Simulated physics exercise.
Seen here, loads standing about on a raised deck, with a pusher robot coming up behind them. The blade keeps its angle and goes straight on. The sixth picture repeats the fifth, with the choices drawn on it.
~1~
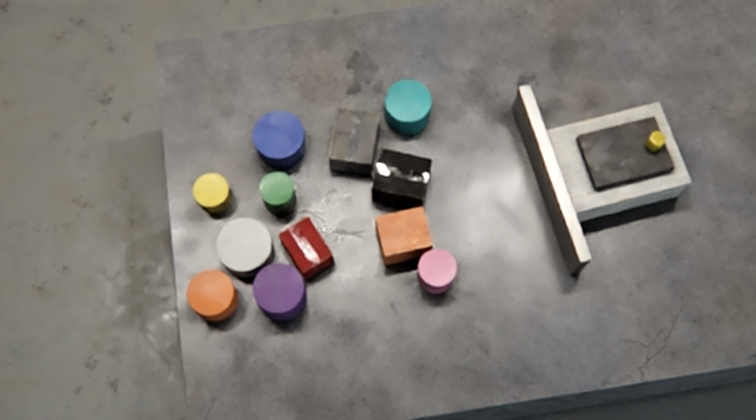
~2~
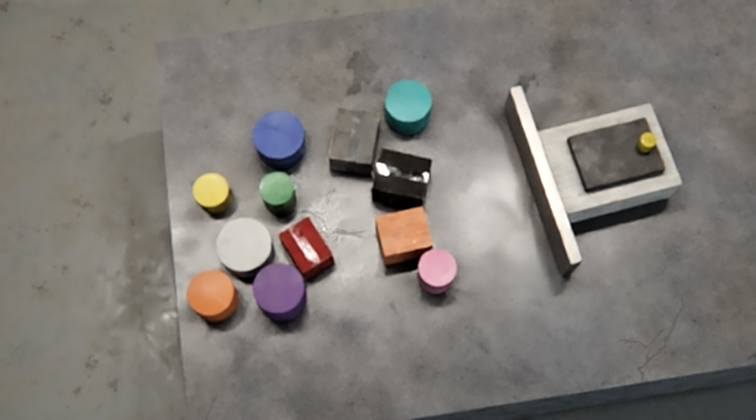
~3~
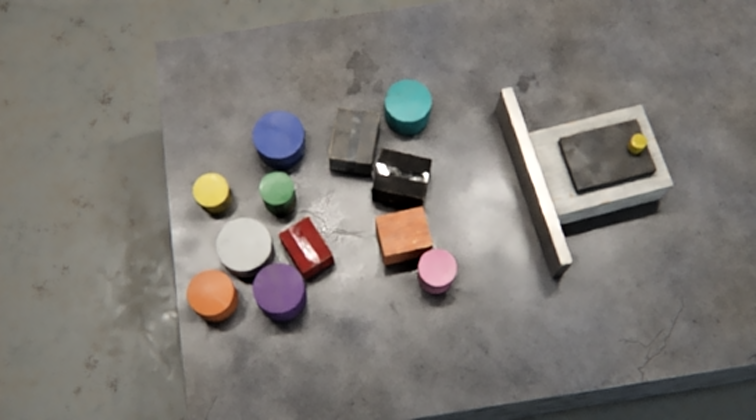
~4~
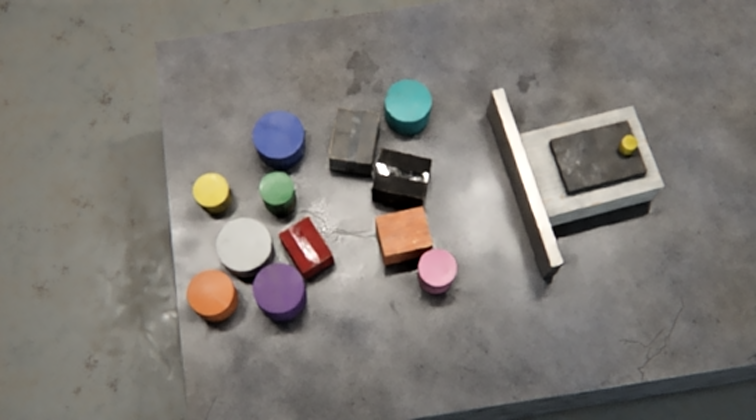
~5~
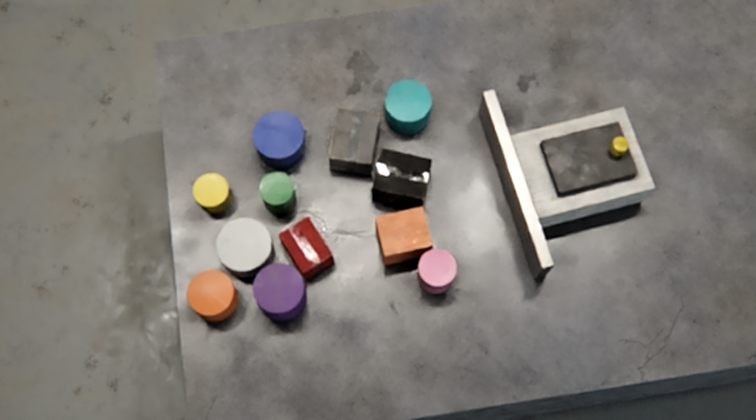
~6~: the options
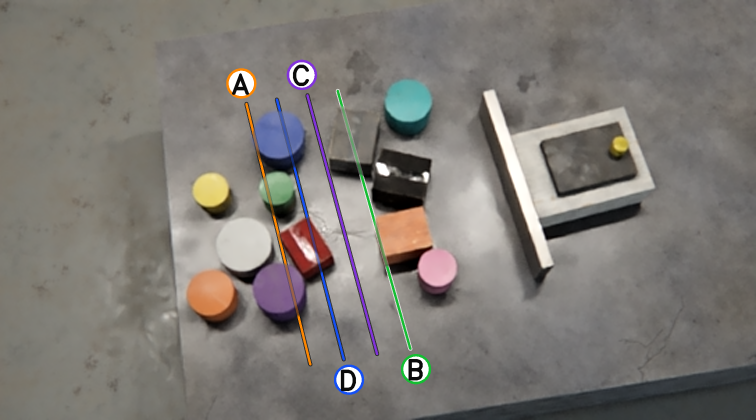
A pusher robot moves slowly left across a grey deck toward standing boxes and round containers.
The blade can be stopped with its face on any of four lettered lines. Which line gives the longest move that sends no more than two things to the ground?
No farther than A.
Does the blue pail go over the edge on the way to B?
No.
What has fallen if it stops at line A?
The white canister goes over.
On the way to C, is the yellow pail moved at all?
No.
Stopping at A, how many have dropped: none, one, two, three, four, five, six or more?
In all, one.
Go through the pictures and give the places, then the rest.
In the first picture, red box (307, 248); white canister (245, 248); turquoise canister (408, 108).
In the second picture, robot (610, 155); pink pail (437, 272).
In the third picture, robot (601, 157); yellow pail (213, 194).
In the fourth picture, robot (592, 158); orange crate (403, 237).
In the fifth picture, robot (583, 159); blue pail (280, 140); grey box (355, 141); purple canister (280, 292).
On the marked copy, A at (277, 228); B at (372, 214); C at (341, 219); D at (309, 223).
Taking A. A third of the way, robot (497, 172); turquoise canister (388, 99); pink pail (427, 274).
Two thirds of the way, robot (412, 184); white canister (229, 251); purple canister (266, 302).
When it is over, robot (345, 194); white canister over the edge; orange canister (185, 306); one fallen.
As for the rest, B is within the limit but short; C is within the limit but short; D is within the limit but short.
